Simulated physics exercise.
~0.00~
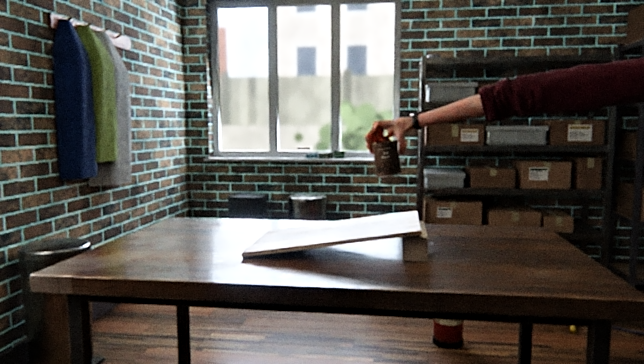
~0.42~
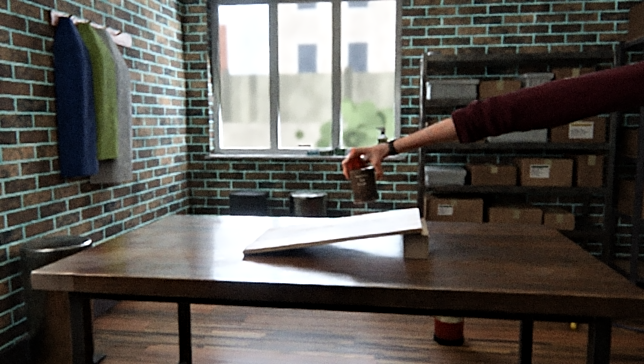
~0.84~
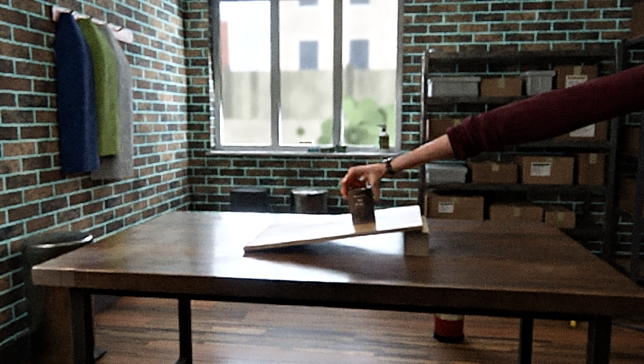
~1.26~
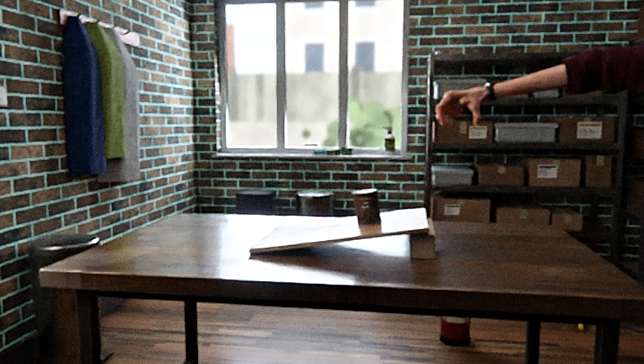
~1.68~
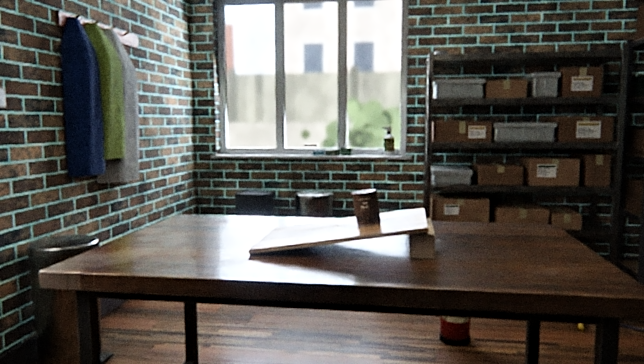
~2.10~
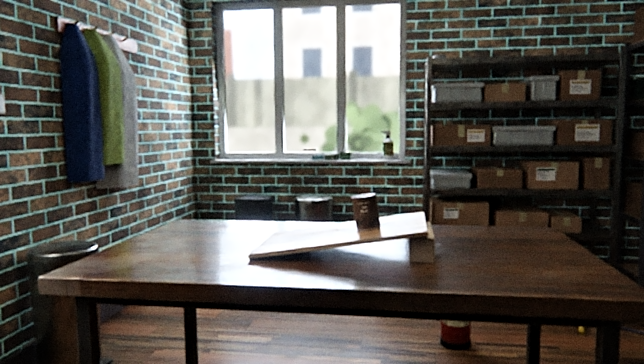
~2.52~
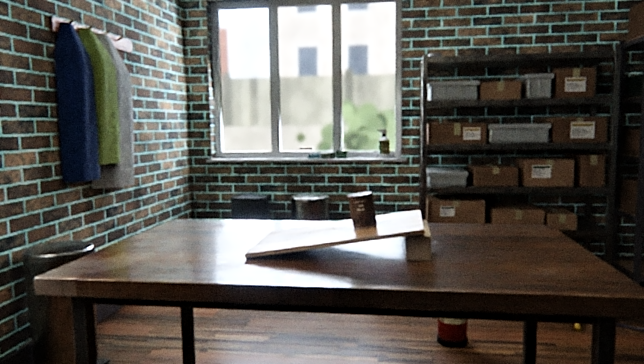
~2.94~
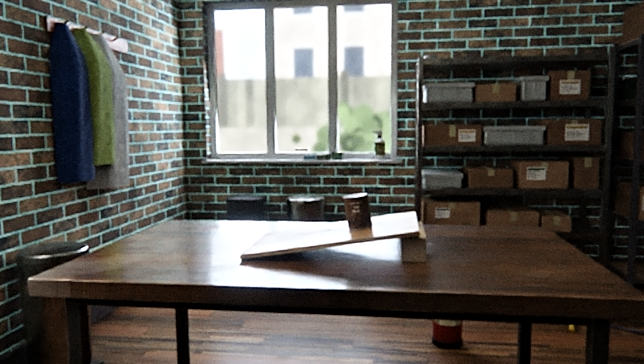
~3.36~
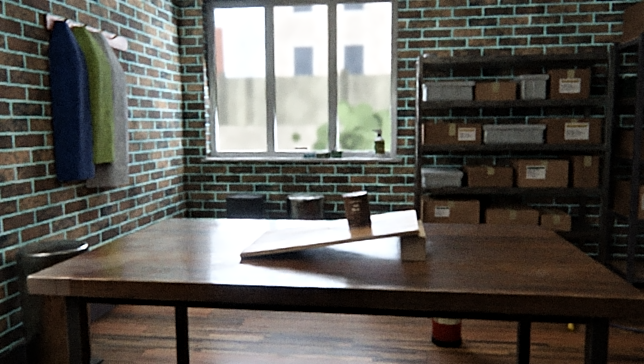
In a brick-walled workshop, a hand lowers a brown tin onto a sloping board, lets go and withdraws, the tin staying put.
